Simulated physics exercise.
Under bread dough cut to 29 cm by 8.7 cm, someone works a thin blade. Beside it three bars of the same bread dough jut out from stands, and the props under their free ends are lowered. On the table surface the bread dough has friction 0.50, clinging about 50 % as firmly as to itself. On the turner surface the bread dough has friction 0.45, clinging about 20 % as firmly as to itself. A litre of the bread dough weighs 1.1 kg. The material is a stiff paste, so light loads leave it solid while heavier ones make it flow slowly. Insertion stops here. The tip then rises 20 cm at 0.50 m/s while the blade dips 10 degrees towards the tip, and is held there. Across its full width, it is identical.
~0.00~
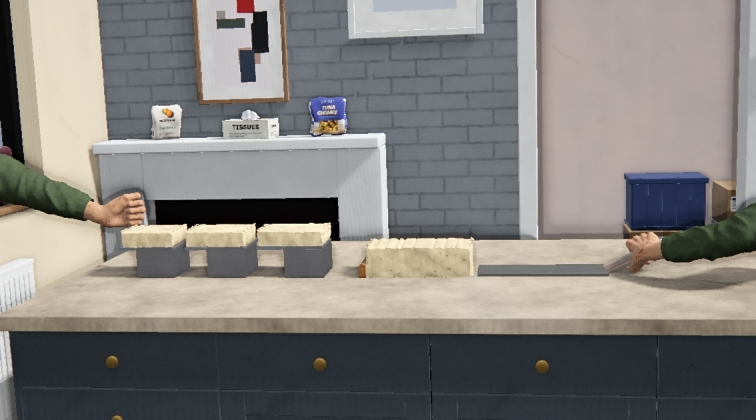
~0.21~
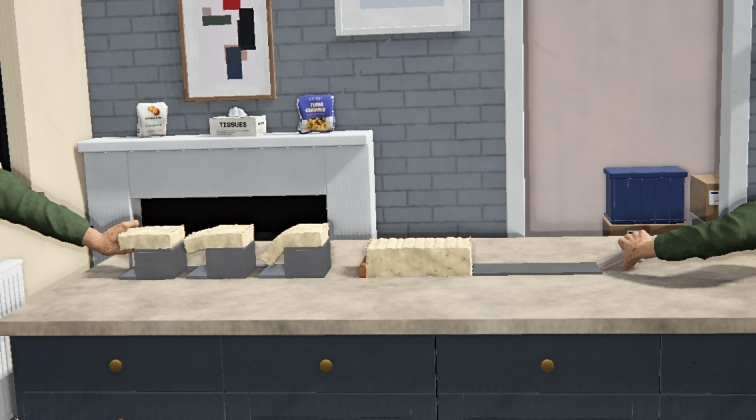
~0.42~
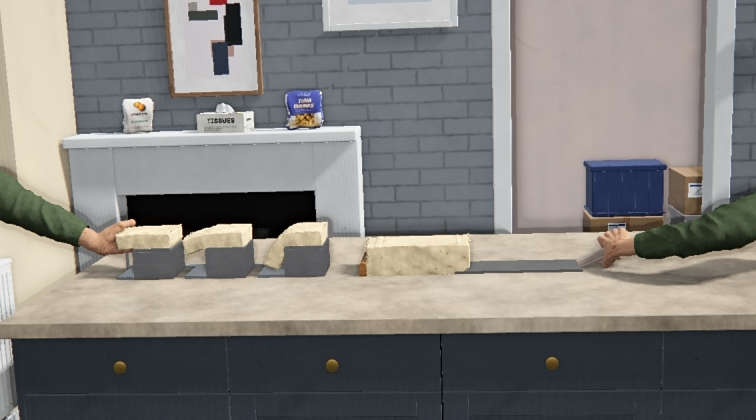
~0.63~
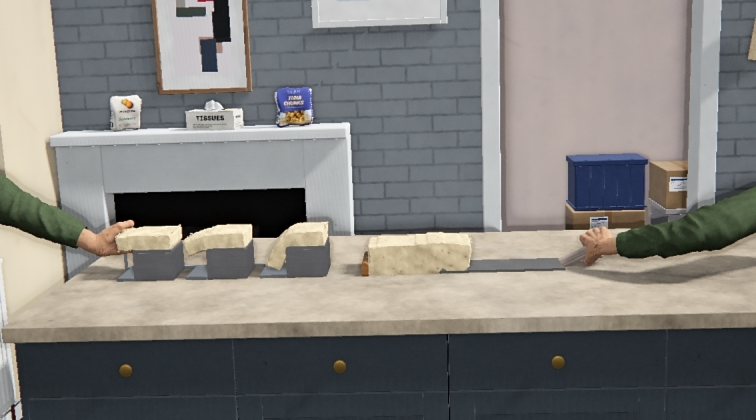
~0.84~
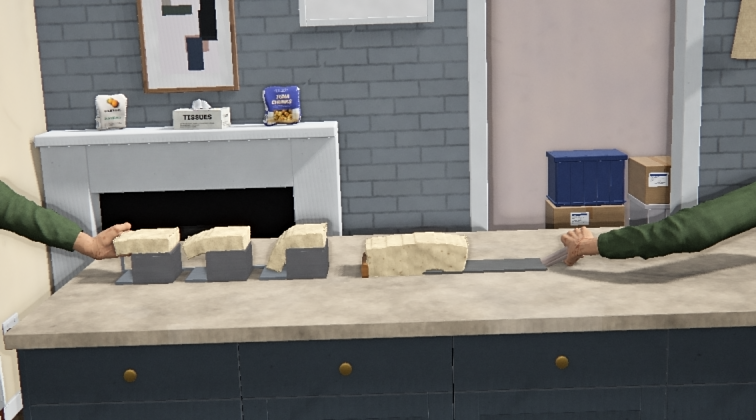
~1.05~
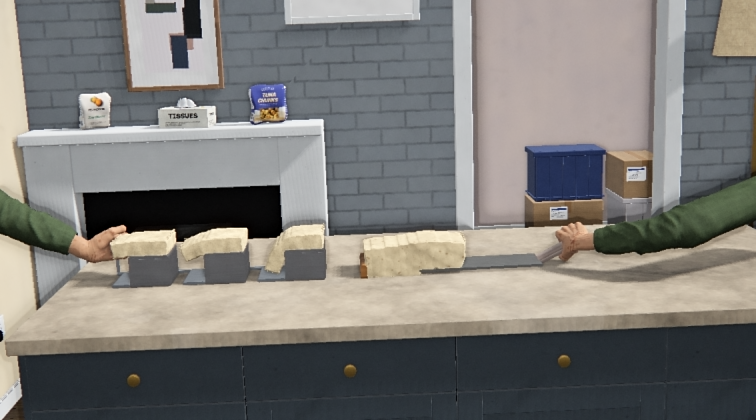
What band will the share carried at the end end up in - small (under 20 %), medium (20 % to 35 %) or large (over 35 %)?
It ends up in the small band.
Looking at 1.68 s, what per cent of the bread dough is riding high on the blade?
Share noted: Around 9 %.
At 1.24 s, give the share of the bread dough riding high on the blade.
Some 35 per cent.
By 1.24 s, the tip is 10 cm up.
By 1.46 s, the tip is 20 cm up and 47 % is riding high on the blade.
By 1.68 s, the tip is 20 cm up and 9 % is riding high on the blade.
By 1.91 s, the tip is 20 cm up and 4 % is riding high on the blade.
By 2.40 s, at the end, the tip is 20 cm up and 4 % is riding high on the blade.
